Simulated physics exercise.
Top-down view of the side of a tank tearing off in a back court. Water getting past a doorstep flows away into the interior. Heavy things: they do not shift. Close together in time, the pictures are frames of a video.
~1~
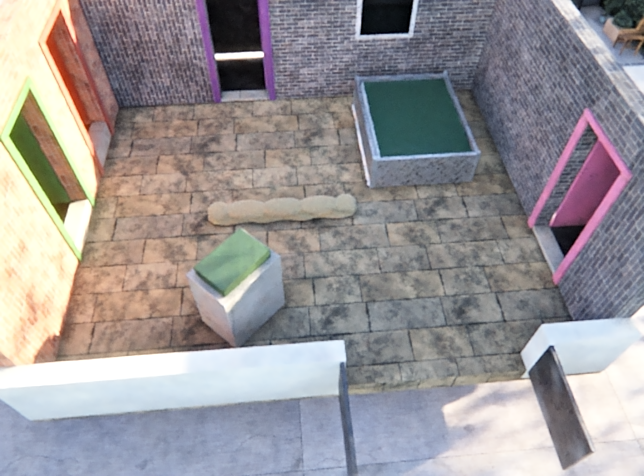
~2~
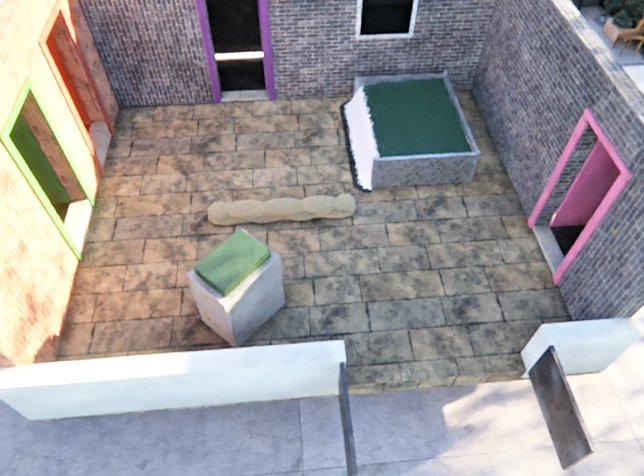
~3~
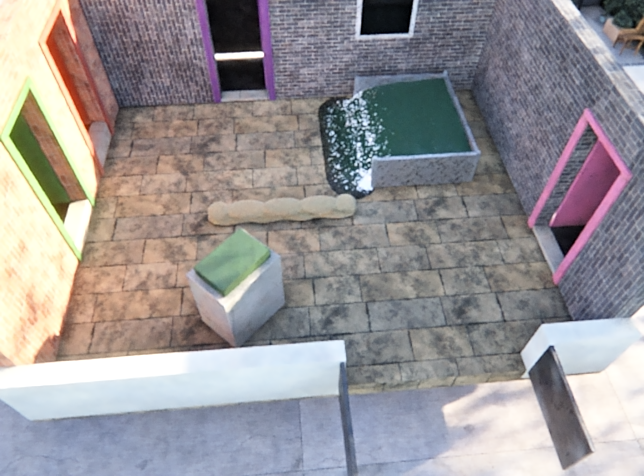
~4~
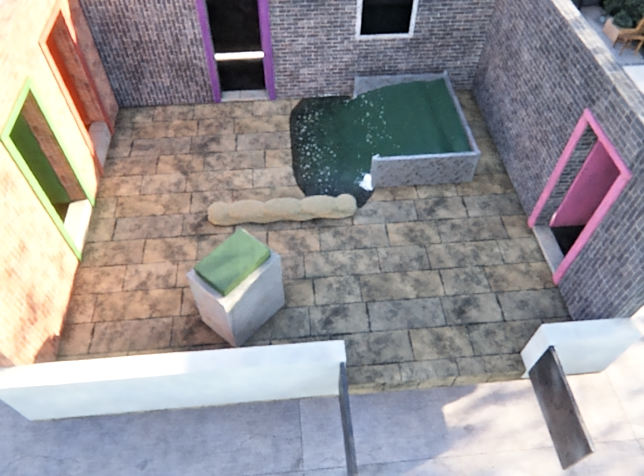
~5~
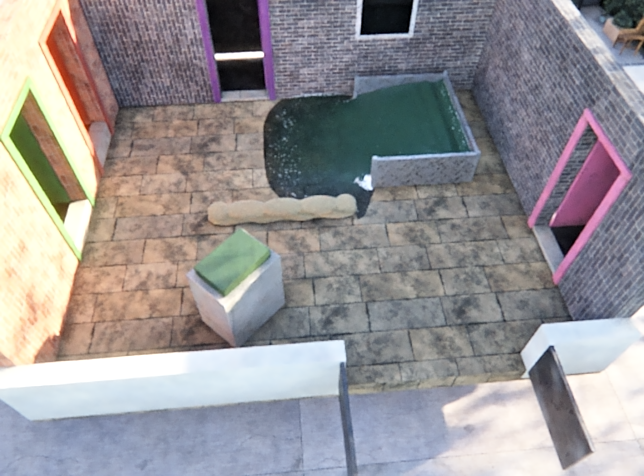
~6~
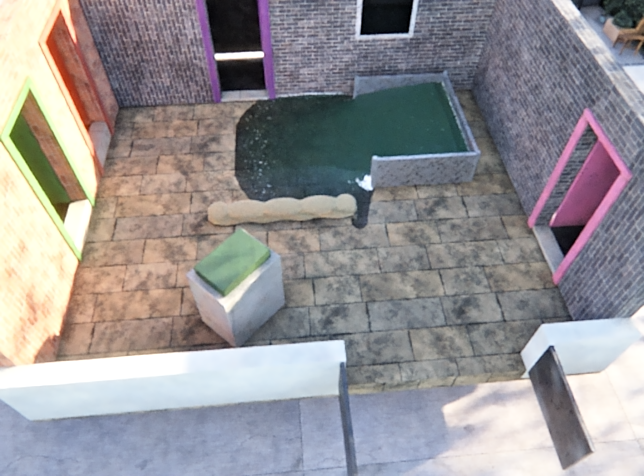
A paved back court with grey brick walls is seen from high above by a still camera. An open tank of dark green water stands at the upper right, with a lumpy tan barrier and a green-topped pale block nearer the middle, and green, orange, purple and pink doorways around. The tank's left side tears away, and water pours out in white froth, spreading leftward behind the barrier and trickling past its right end.
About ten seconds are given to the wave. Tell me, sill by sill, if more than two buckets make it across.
In order: The purple door breaks the limit for sure, the red door respects the limit for sure, the pink door respects the limit for sure, the green door respects the limit for sure.
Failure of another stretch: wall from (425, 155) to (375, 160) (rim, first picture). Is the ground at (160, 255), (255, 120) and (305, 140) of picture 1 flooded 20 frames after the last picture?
Taking the spots in turn: Untouched, untouched and untouched.
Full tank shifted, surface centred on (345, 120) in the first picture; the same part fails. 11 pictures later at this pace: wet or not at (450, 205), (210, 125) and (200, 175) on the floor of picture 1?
Spared, hit, hit.
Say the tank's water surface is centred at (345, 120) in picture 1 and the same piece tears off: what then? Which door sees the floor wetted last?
The pink one comes last.
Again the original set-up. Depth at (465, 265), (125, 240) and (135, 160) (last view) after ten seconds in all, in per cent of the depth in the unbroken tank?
In the order asked, some 6, 16 and 8 in a hundred.
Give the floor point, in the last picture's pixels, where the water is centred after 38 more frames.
My guess is about (225, 199).
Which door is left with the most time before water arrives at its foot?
My answer: The door marked pink.
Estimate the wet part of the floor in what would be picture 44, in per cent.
It should be close to 65 %.
A moment on, water covers 35 % of the floor; the purple door wet at the sill, nothing in, the red door not reached, the pink door not reached, the green door not reached.
Next, water covers 40 % of the floor; the purple door under two buckets in, the red door wet at the sill, nothing in, the pink door not reached, the green door wet at the sill, nothing in.
Then, water covers 45 % of the floor; the purple door under two buckets in, the red door wet at the sill, nothing in, the pink door not reached, the green door wet at the sill, nothing in.
Later, water covers 65 % of the floor; the purple door over two buckets in, the red door wet at the sill, nothing in, the pink door not reached, the green door wet at the sill, nothing in.
In the end, water covers 90 % of the floor; the purple door over two buckets in, the red door wet at the sill, nothing in, the pink door wet at the sill, nothing in, the green door wet at the sill, nothing in.
